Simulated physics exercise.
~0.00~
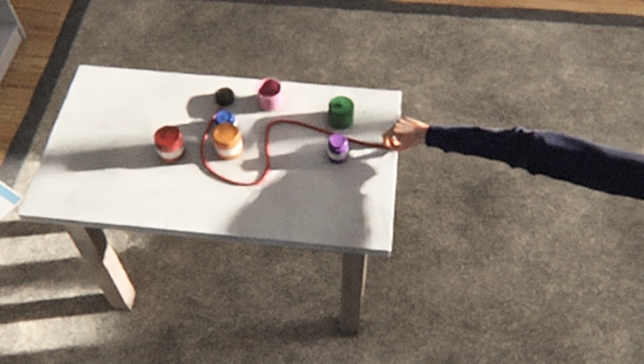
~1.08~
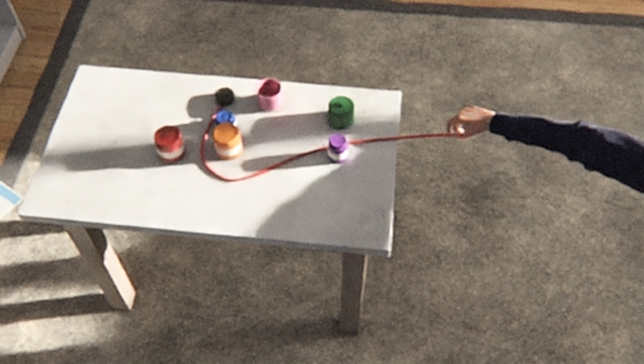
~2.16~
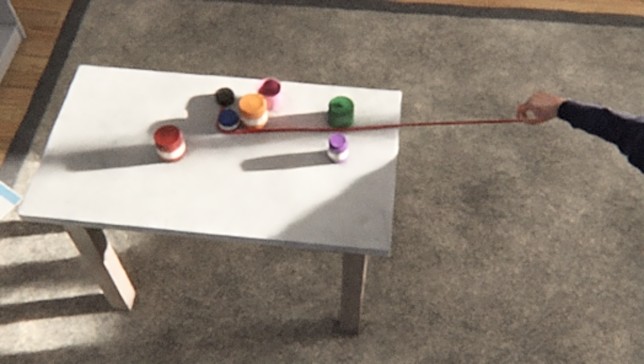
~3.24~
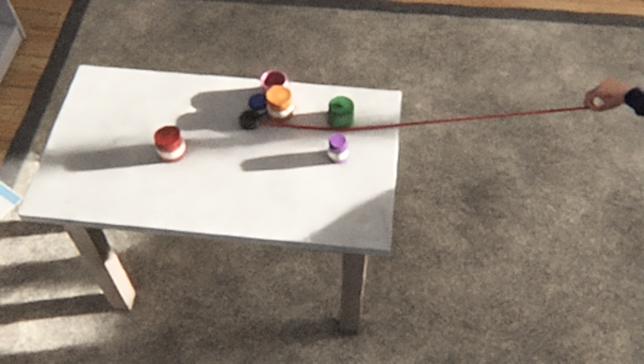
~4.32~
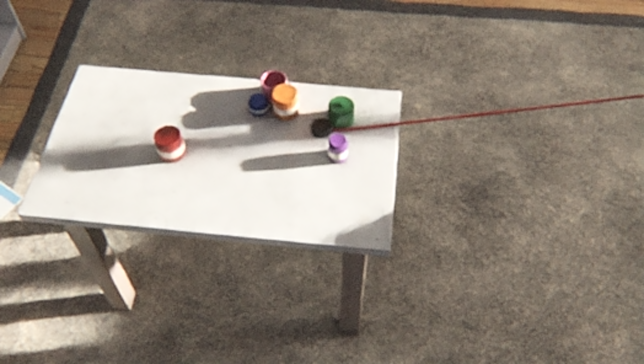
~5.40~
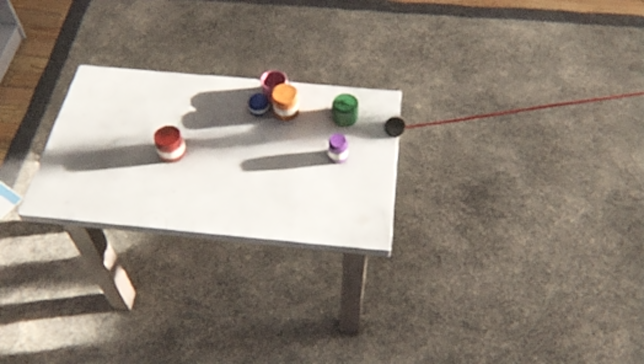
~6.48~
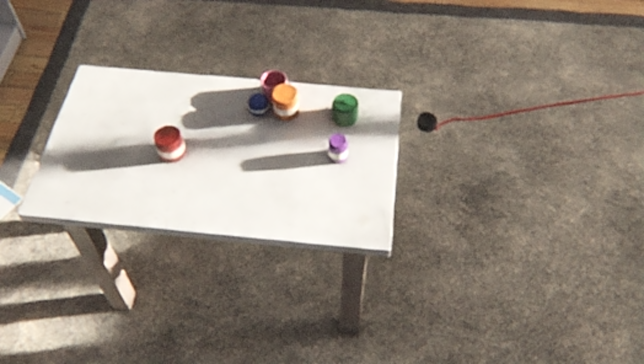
On a white table, a hand pulls a red cord rightwards, shifting several pots and dragging a black reel off the edge.
